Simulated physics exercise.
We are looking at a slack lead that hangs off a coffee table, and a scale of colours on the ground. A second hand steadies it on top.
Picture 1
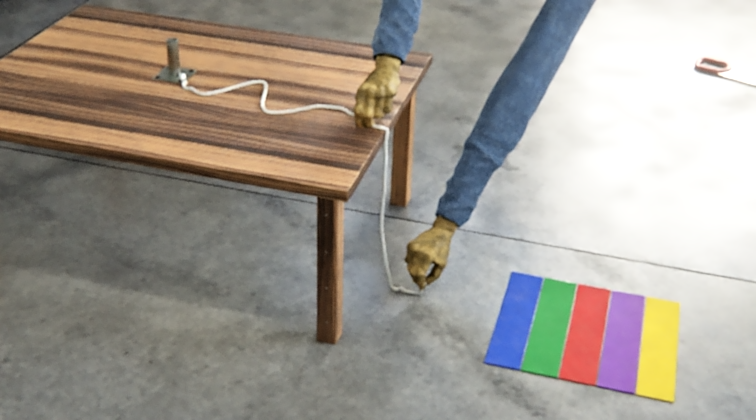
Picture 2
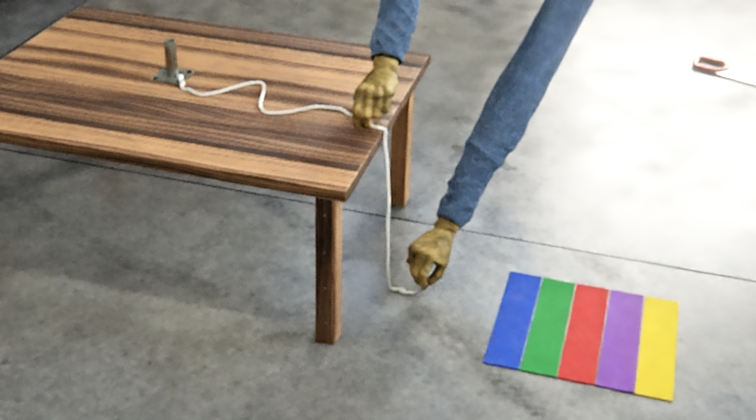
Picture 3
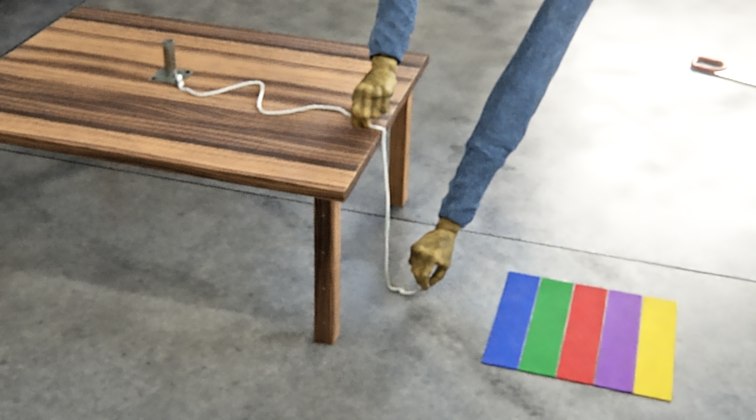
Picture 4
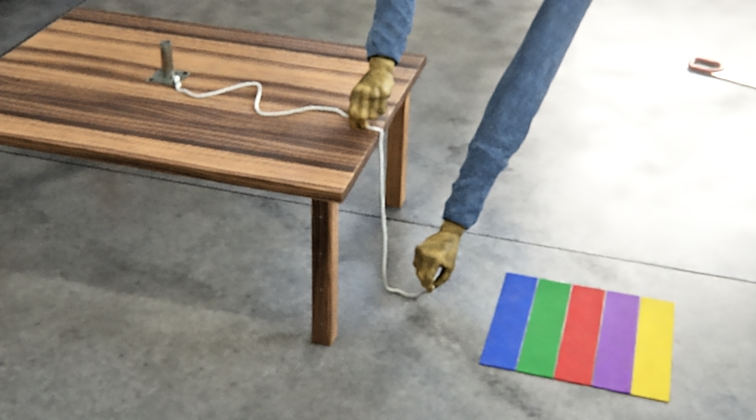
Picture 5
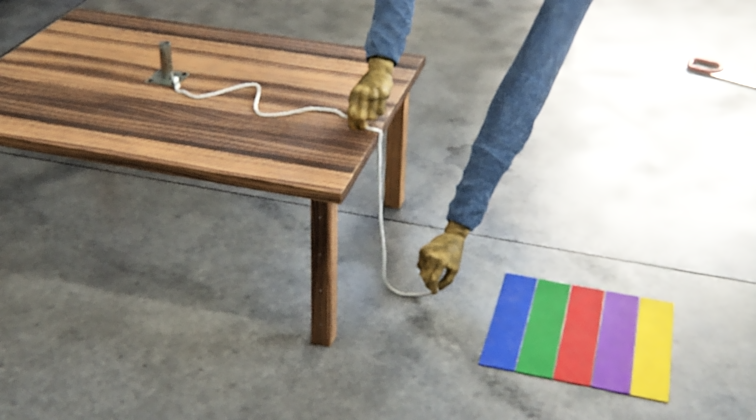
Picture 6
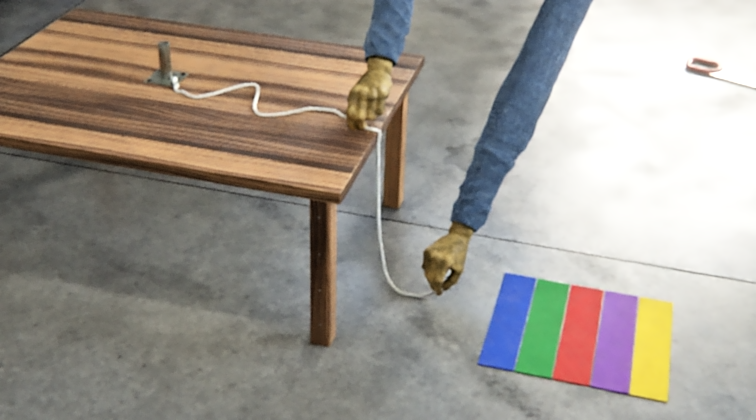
On a concrete floor beside a wooden coffee table, one gloved hand holds a white cord at the table's edge while another draws its hanging end slightly right, toward a blue, green, red, purple and yellow striped panel.
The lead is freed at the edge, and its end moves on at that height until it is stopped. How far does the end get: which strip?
It gets as far as the yellow strip.
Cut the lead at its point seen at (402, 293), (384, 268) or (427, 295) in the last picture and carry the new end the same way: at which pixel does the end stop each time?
The places are (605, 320), (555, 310) and (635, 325).
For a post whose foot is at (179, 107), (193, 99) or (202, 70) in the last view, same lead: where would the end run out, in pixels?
Near (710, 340), (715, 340) and (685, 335).
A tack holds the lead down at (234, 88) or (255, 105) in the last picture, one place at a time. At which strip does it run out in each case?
In that order: Purple; red.
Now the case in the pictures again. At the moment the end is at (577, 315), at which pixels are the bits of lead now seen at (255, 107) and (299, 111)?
Near (327, 114) and (382, 128).
Early on, end near (577, 314); over red.
Midway, end near (629, 324); over purple.
At the end of the slack, end near (661, 330); over yellow. The yellow one.
